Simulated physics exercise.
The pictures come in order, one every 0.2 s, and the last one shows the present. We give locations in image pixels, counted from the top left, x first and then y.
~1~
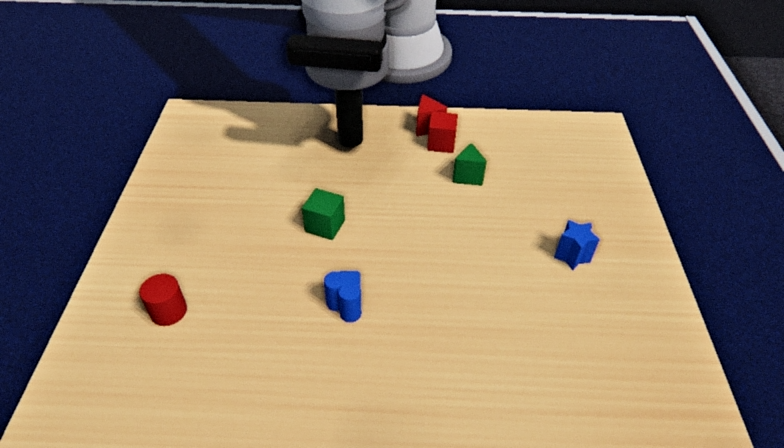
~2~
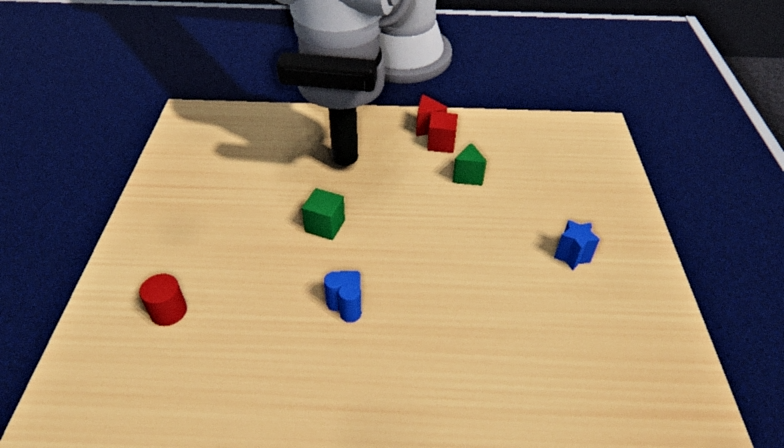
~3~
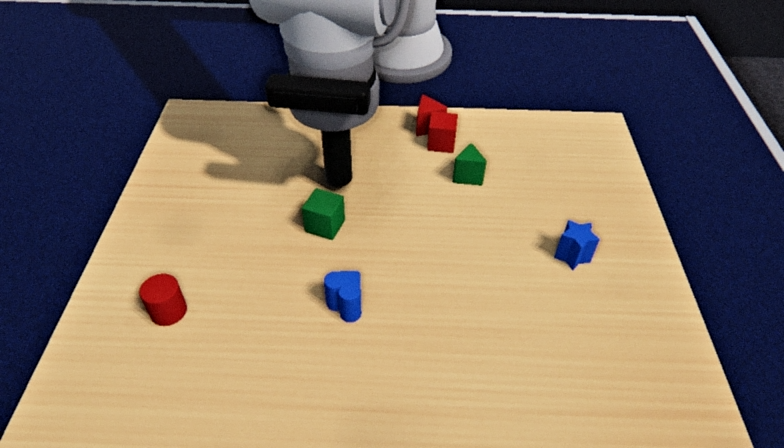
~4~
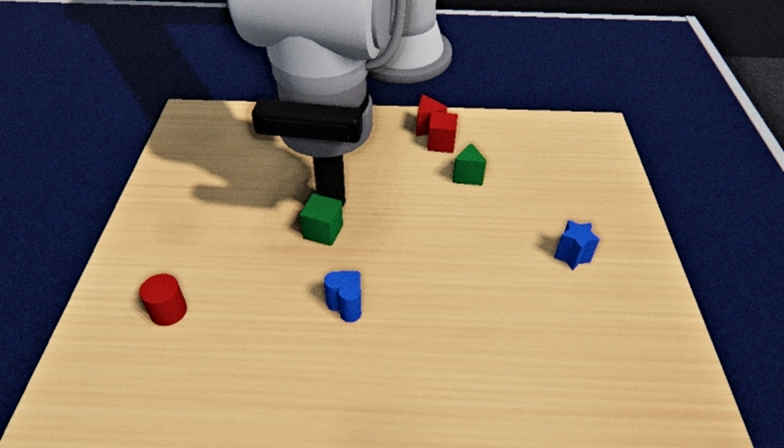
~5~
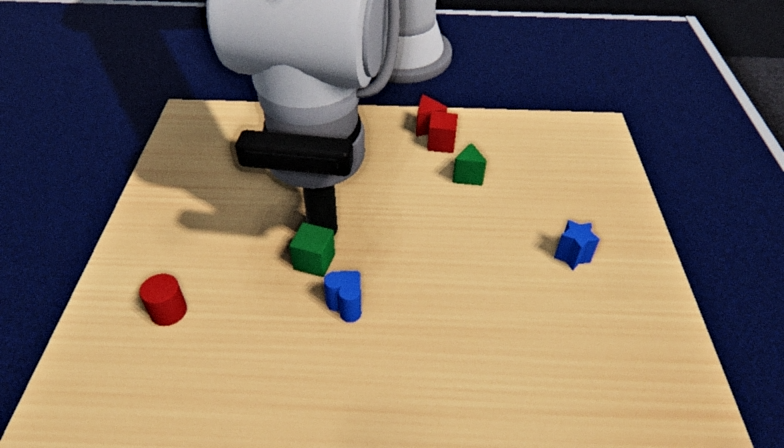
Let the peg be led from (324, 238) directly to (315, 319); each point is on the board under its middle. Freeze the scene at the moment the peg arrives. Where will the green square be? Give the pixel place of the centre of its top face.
Around (282, 316).
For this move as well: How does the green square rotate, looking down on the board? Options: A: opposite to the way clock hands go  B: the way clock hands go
B.
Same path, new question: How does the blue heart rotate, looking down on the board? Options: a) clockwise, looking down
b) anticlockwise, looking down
b - anticlockwise, looking down.
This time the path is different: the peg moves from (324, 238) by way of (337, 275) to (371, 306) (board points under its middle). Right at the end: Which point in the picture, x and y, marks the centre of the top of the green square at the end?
My estimate: (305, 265).
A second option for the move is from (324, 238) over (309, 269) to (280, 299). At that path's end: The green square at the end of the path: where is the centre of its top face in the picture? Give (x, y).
When the path ends, it will be at (284, 303).
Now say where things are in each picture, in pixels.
Tip of the peg at (351, 140), middles of tops, green square at (323, 201), blue heart at (345, 282), in the first frame.
Peg at (345, 158), nothing pushed, in the second frame.
Peg at (339, 178), nothing pushed, in the third frame.
Peg at (332, 202), green square at (321, 207), in the fourth frame.
Peg at (323, 230), green square at (312, 237), blue heart at (345, 282), in the fifth frame.
What follows on the original path. Halfway along, peg at (318, 268); green square at (301, 278), turned 15° clockwise.
At the end, peg at (314, 311); green square at (282, 316), turned 40° clockwise; blue heart at (350, 294), turned 55° anticlockwise.
